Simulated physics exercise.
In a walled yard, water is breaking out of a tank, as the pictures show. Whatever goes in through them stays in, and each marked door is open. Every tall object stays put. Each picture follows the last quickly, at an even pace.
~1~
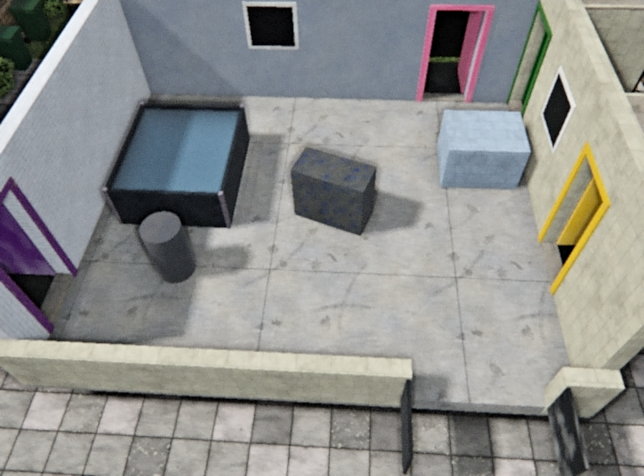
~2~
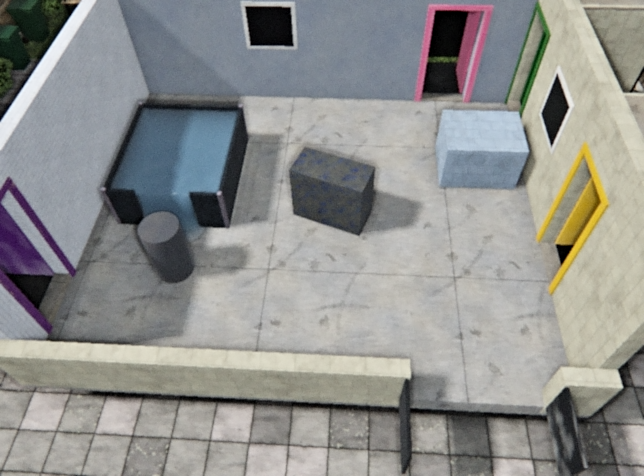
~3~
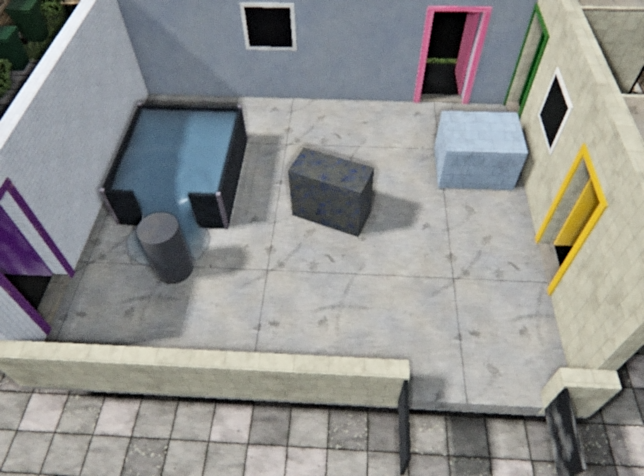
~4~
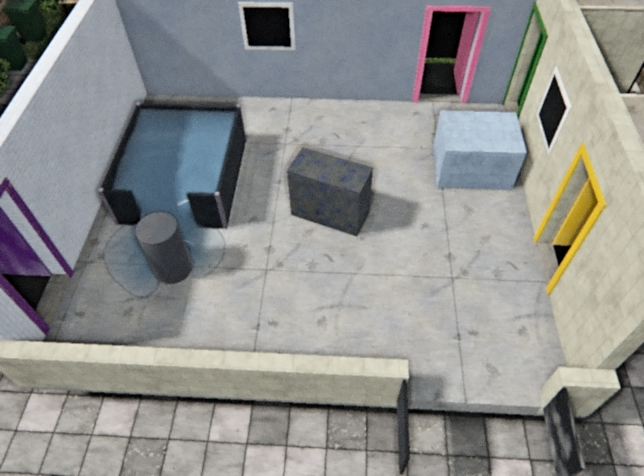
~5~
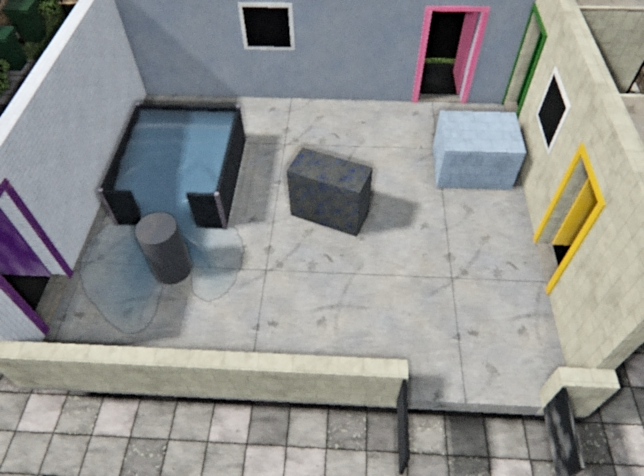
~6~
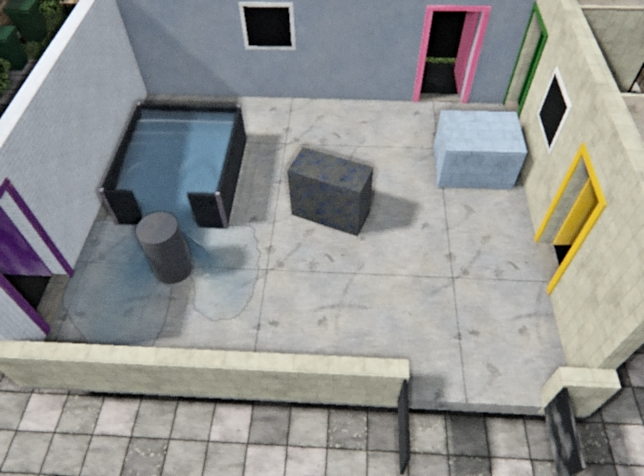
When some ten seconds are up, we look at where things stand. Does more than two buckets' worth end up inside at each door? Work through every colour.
The green door no, two at most; the pink door no, two at most; the yellow door yes, more than two; the purple door yes, more than two.
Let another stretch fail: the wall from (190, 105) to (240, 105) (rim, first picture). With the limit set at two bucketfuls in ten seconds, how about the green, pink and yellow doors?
Checking each in turn: Green door clears the cutoff, pink door clears the cutoff, yellow door falls below the cutoff.
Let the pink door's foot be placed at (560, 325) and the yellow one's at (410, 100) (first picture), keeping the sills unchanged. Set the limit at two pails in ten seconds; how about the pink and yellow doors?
Well, the pink one runs over, and as for the yellow one, it stays within bounds.
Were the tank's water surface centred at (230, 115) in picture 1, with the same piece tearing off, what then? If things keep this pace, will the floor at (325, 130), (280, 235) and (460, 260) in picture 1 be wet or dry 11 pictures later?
Going through the three spots in turn: Stays untouched, gets wet, stays untouched.
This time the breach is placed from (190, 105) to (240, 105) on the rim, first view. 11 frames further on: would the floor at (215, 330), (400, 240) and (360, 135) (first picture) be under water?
Taken in turn they're unwetted, unwetted and swamped.
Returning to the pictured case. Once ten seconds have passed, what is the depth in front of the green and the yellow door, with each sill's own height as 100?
Some 30 percent, then some 220 percent.
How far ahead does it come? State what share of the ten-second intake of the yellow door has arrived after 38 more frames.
The figure is near 35 per cent.
A moment on, water covers 25 % of the floor; the green door not reached, the pink door not reached, the yellow door not reached, the purple door under two buckets in.
Next, water covers 40 % of the floor; the green door not reached, the pink door not reached, the yellow door not reached, the purple door over two buckets in.
Then, water covers 55 % of the floor; the green door not reached, the pink door not reached, the yellow door wet at the sill, nothing in, the purple door far over two buckets in.
Later, water covers 60 % of the floor; the green door not reached, the pink door not reached, the yellow door over two buckets in, the purple door far over two buckets in.
In the end, water covers 85 % of the floor; the green door wet at the sill, nothing in, the pink door wet at the sill, nothing in, the yellow door far over two buckets in, the purple door far over two buckets in.
